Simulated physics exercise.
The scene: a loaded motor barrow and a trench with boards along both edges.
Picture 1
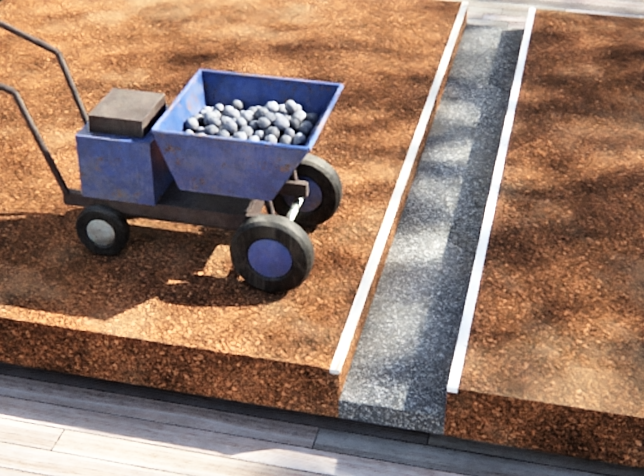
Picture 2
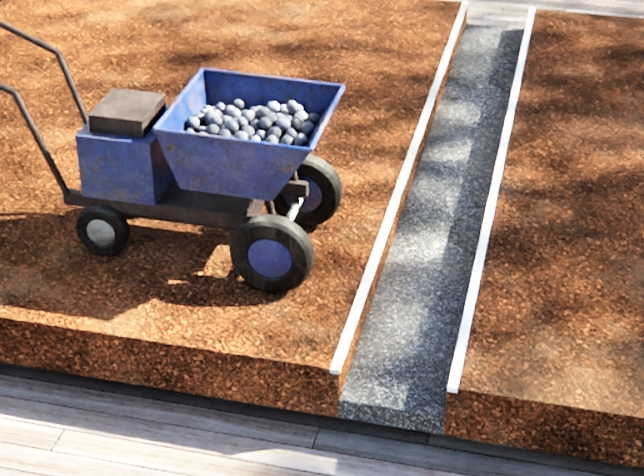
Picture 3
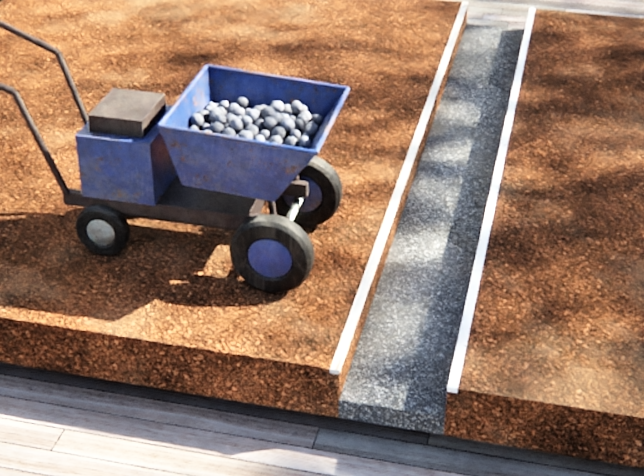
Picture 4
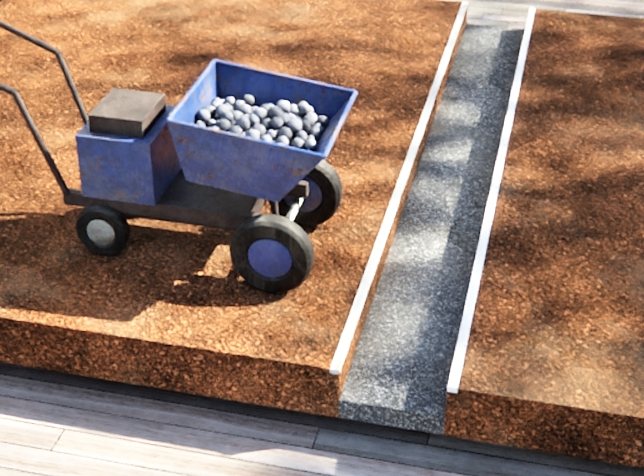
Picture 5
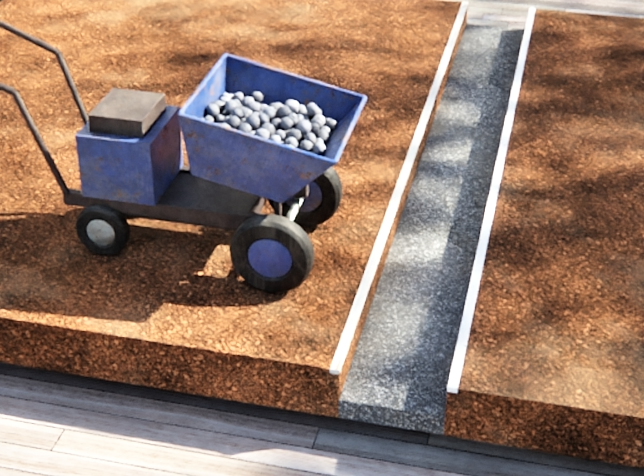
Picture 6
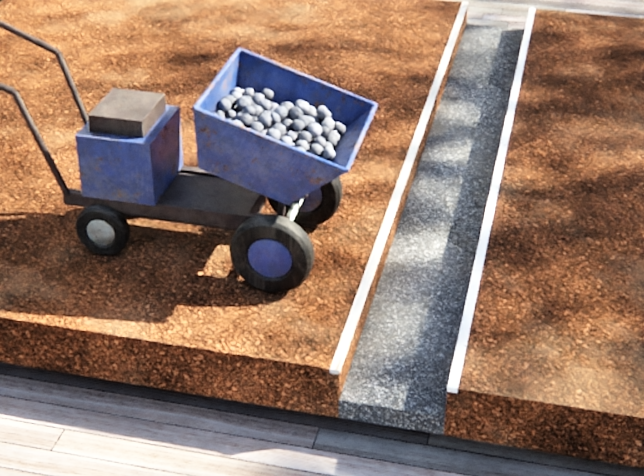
On brown, gritty ground beside a narrow grey trench edged with white boards, a blue motor barrow loaded with rounded grey cobbles stands still while its skip gradually tilts forward to the right, its rear rising with the load inside.
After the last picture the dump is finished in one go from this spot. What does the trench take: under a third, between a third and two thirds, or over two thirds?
It catches over two thirds.
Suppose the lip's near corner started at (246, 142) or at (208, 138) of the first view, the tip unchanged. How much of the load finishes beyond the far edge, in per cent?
Roughly 0 per cent, and 0 per cent.
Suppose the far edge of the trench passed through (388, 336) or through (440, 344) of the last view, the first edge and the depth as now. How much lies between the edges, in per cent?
First some 0, then 70 per cent.
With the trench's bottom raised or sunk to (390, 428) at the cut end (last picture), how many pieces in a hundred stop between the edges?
Roughly 100 in a hundred.
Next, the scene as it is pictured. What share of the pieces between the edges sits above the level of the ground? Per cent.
Close to 10 per cent.
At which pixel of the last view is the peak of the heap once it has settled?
Around (465, 274).
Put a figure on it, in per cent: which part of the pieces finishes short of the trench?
Some 0 per cent.
Just after the last frame, skip tipped steeply; every one in the skip.
A moment on, skip tipped right over; the larger part in the skip; about a tenth in or heaped over the trench; just a few falling.
Further on, skip tipped right over; roughly a quarter in the skip; the larger part in or heaped over the trench; just a few beyond it.
When it is over, skip tipped right over; just a few in the skip; almost all in or heaped over the trench; just a few beyond it.
